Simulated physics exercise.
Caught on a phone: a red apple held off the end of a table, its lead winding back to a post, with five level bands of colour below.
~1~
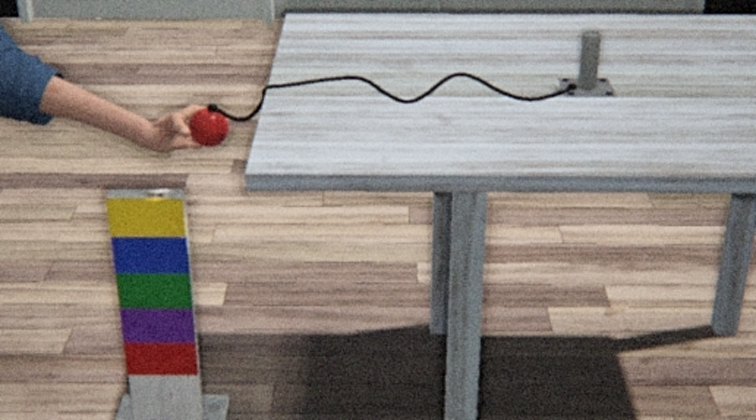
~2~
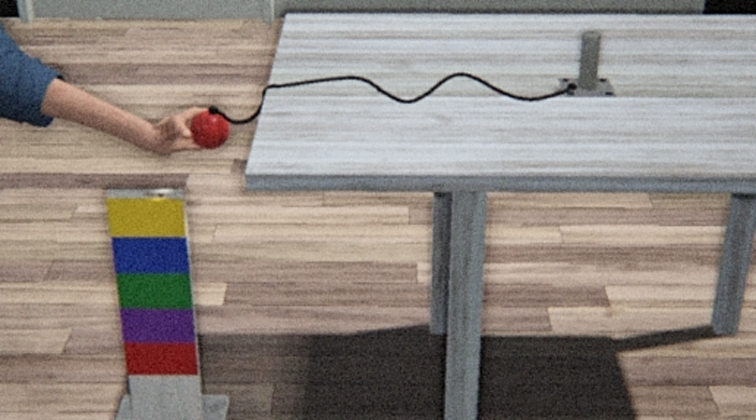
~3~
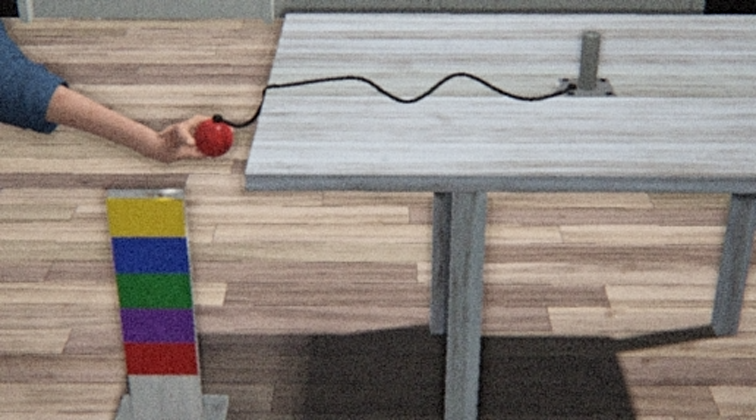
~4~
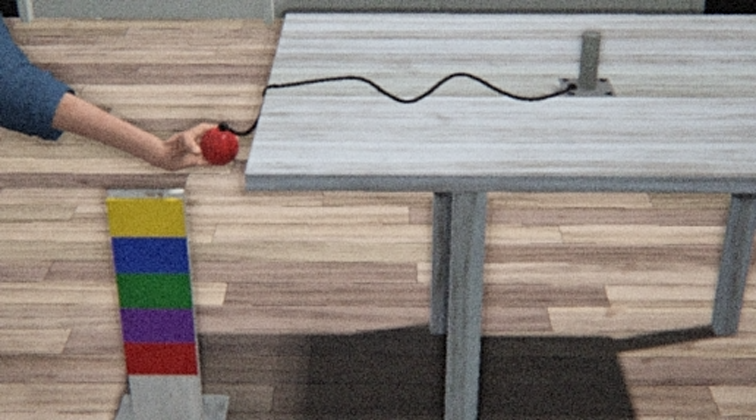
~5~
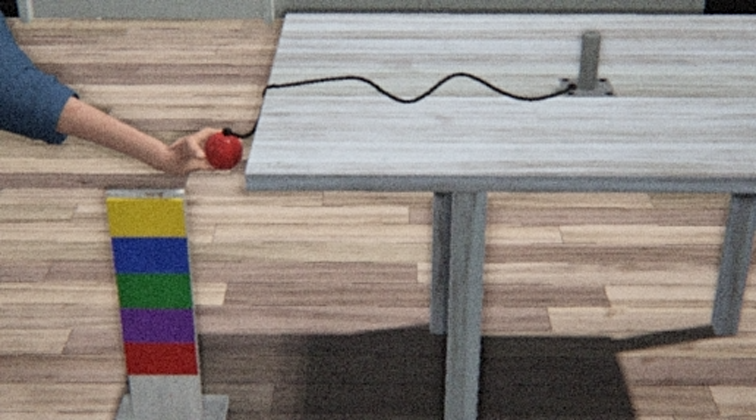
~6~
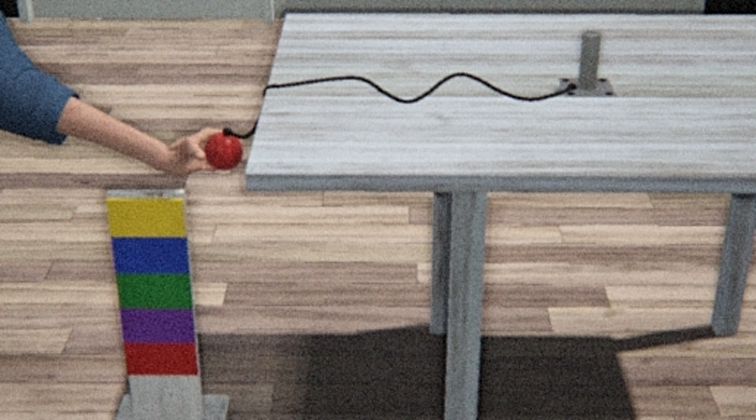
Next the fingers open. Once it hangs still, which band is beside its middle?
Its middle rests at the green band.
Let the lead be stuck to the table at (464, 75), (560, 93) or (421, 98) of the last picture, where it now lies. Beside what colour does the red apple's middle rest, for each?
In that order: Blue; green; yellow.
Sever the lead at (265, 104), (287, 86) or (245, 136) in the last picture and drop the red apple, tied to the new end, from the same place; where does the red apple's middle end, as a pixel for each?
Try by try, around (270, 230), (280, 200) and (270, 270).
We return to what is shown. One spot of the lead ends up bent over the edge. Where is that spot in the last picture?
At (377, 87), roughly.
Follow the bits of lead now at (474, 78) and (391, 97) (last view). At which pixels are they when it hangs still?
They go to (432, 87) and to (296, 88).
A little later, apple near (290, 284); level with green.
Next, apple near (255, 284); level with green.
When it is over, apple near (269, 288); level with green. The green one.
